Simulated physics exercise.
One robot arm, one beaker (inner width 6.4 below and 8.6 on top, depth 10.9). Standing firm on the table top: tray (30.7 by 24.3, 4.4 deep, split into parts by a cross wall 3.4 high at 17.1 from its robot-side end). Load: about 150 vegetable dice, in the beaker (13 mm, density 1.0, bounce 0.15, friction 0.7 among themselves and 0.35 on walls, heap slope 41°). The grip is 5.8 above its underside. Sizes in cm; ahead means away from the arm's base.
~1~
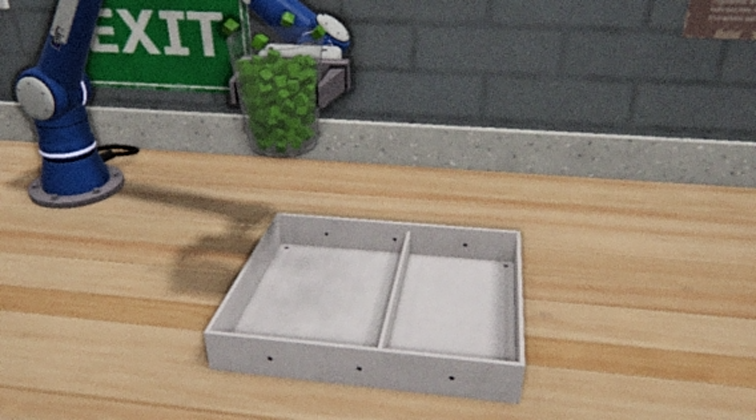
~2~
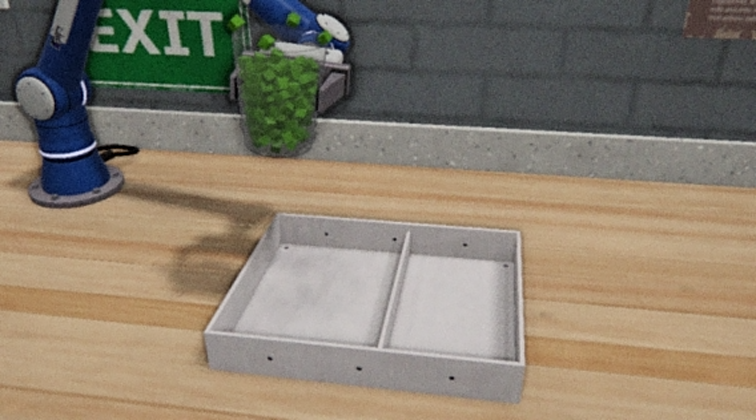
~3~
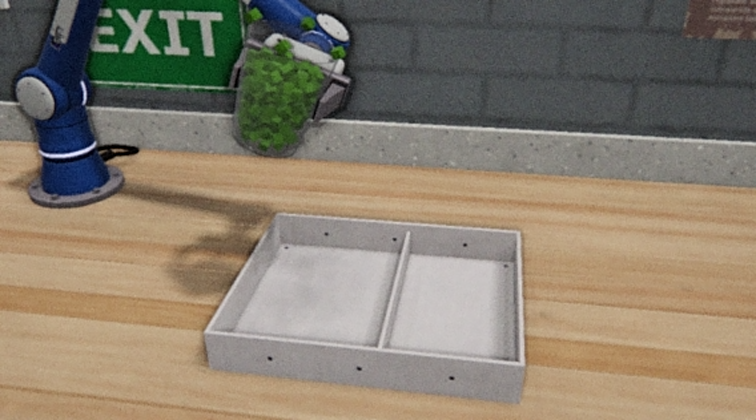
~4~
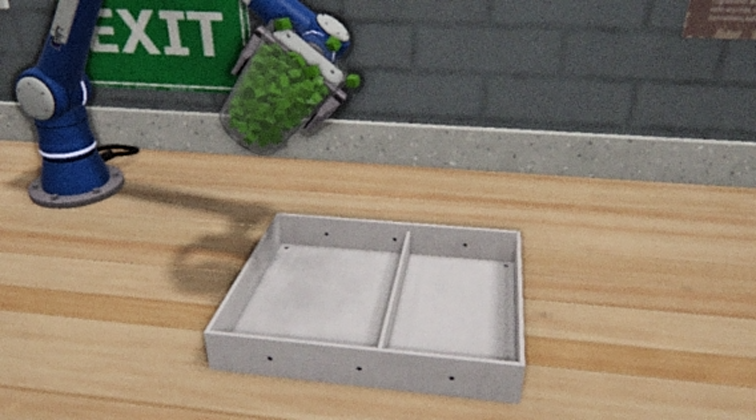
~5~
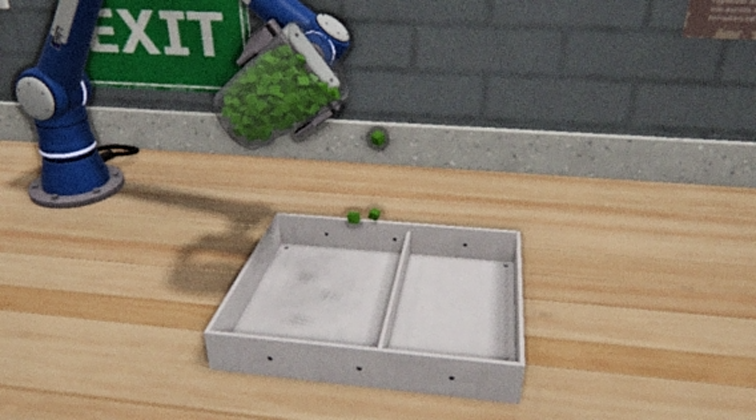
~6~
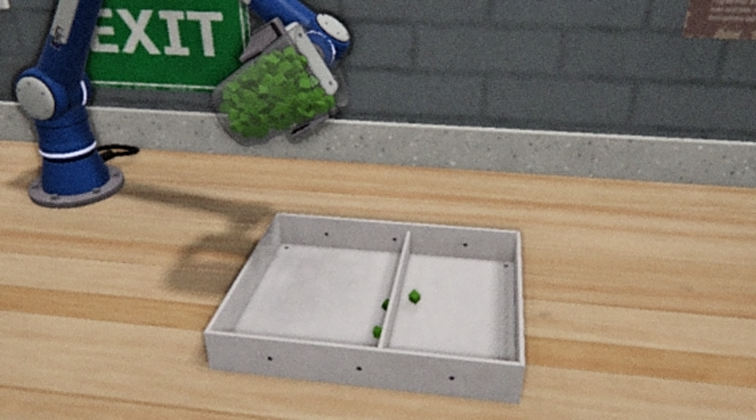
The video shows a blue robot arm gradually tilting a clear beaker of green vegetable dice to the right above a wooden table, while three pieces drop out and land on both sides of a divided grey tray.
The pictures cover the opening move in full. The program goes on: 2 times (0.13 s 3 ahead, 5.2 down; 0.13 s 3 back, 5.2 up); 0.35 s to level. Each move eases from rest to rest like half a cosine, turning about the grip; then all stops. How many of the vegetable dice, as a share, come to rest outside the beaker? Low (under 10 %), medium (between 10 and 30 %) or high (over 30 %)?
A low share, under 10 %, ends outside the beaker.
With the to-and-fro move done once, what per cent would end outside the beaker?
Then about 5 per cent.
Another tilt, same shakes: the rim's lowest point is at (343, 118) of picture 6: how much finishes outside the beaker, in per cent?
About 10 per cent.
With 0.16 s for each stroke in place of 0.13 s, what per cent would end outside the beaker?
It would be near 0 per cent.
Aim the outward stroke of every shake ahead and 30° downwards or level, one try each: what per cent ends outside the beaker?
Some 5 and 30 per cent.
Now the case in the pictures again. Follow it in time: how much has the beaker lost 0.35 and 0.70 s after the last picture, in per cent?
In turn: 0, 5.
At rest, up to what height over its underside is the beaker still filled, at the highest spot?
Some 10.5 cm.
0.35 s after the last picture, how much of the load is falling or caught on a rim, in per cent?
About 0 per cent.
Then, 0.35 s later, tilted 59° forward, highest piece 26 above the table; 149 in the beaker, 2 in the robot-side part, 1 in the far-side part.
Then, 0.70 s later, tilted 29° forward, highest piece 28 above the table; 146 in the beaker, 4 in the far-side part, 2 in the robot-side part.
Then, 1.07 s later, level, highest piece 30 above the table; 146 in the beaker, 4 in the far-side part, 2 in the robot-side part.
Then, 2.12 s later, level, highest piece 30 above the table; 146 in the beaker, 4 in the far-side part, 2 in the robot-side part.
At rest, 146 in the beaker, 4 in the far-side part, 2 in the robot-side part. That is 4 % outside the beaker.
